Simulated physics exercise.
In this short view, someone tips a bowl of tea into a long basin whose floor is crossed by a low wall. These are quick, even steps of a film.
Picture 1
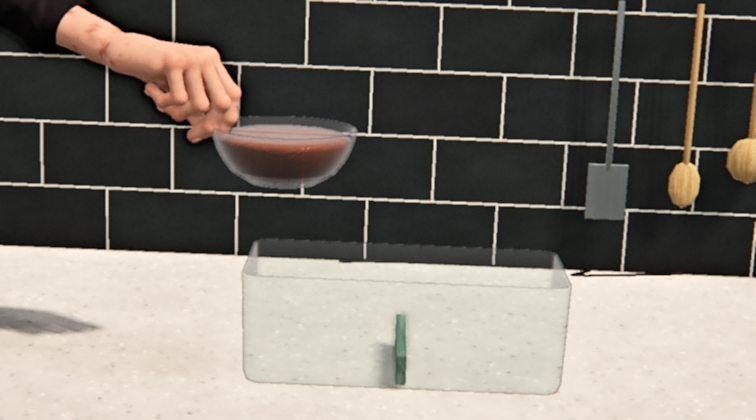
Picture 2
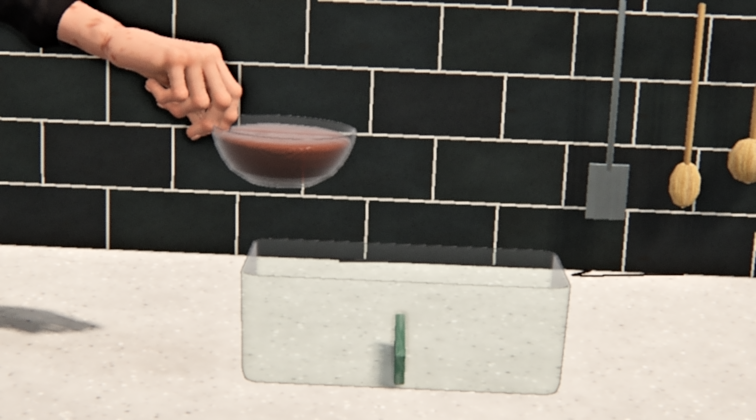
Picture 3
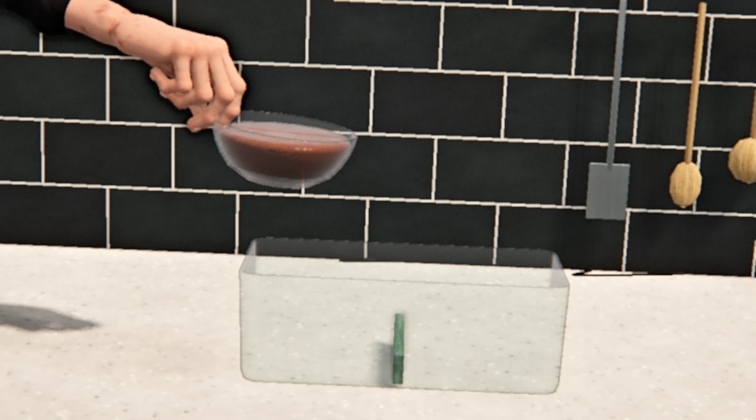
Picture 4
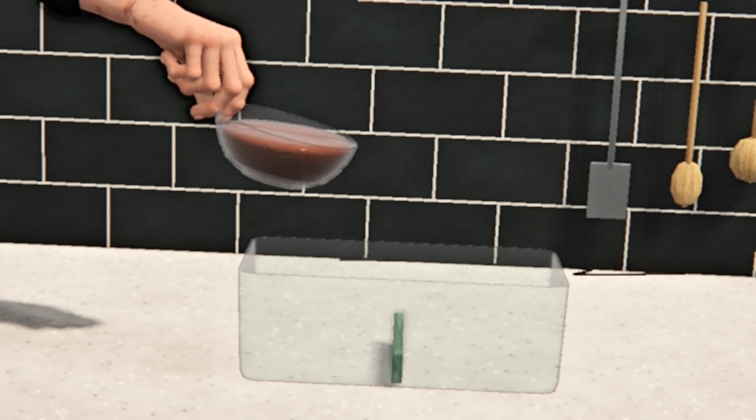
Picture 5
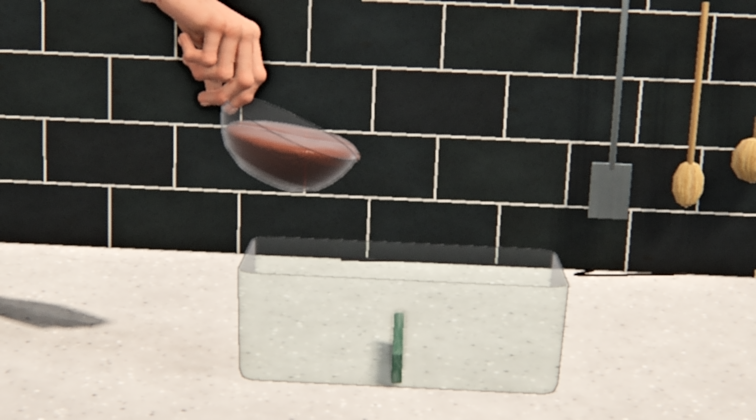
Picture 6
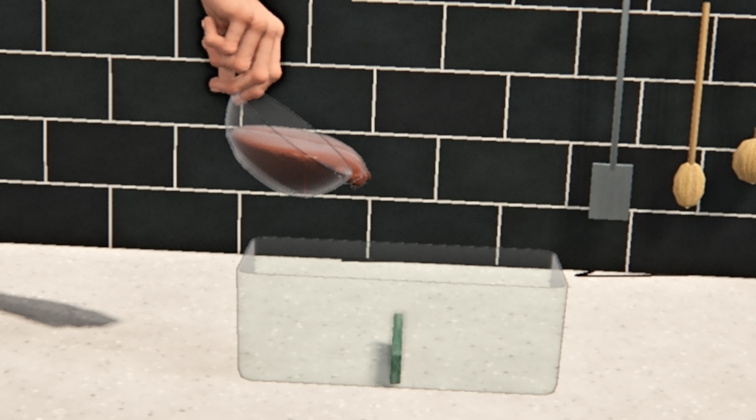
In a kitchen with glossy black wall tiles and a speckled white counter, the view is from the front, slightly above. A hand at upper left holds a clear glass bowl of reddish-brown liquid over a long clear basin with a low green wall inside, while utensils hang at right. The bowl, nearly still at first, tilts rightward as the hand rises and moves right, and liquid starts over its right rim.
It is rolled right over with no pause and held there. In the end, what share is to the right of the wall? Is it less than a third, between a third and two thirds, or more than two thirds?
Between a third and two thirds.
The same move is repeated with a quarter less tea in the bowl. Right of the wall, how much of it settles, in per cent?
Around 25 percent, more or less.
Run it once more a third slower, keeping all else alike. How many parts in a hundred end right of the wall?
Roughly 50 per cent ends up there.
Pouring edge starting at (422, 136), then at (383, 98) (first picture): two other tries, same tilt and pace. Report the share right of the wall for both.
First place gives some 80 %, second place some 70 %.
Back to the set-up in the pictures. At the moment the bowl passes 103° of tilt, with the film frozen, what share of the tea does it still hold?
Around 0 in a hundred has not poured out yet.
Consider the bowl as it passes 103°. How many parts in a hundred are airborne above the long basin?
Estimate: 15 per cent, roughly.
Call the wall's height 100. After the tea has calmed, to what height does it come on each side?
Left about 40, right about 30.
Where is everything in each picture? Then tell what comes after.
It leans 0°; its right rim is at (356, 132); the tea meets the walls at (217, 132) and (352, 138); the long basin's rim runs from (249, 258) to (563, 271); the wall's top is at (401, 335), in the first picture.
It leans 2°; its right rim is at (355, 134); the tea meets the walls at (216, 131) and (352, 139), in the second picture.
It leans 6°; its right rim is at (356, 139); the tea meets the walls at (217, 127) and (352, 141), in the third picture.
It leans 14°; its right rim is at (356, 147); the tea meets the walls at (220, 124) and (354, 143), in the fourth picture.
It leans 24°; its right rim is at (355, 160); the tea meets the walls at (226, 125) and (350, 151); 4 per cent is over the edge, in the fifth picture.
It leans 35°; its right rim is at (351, 175); the tea meets the walls at (230, 130) and (337, 153); 13 per cent is over the edge, in the sixth picture.
A moment on, the bowl is tipped right over and 2 per cent is still to pour, 49 is left of the wall and 37 right of it.
Next, the bowl is tipped right over and 0 per cent is still to pour, 55 is left of the wall and 39 right of it.
Then the bowl is tipped right over and 0 per cent is still to pour, 56 is left of the wall and 41 right of it.
Later the bowl is tipped right over and 0 per cent is still to pour, 56 is left of the wall and 41 right of it.
At rest 56 per cent lies left of the wall, 41 right of it and 3 outside.
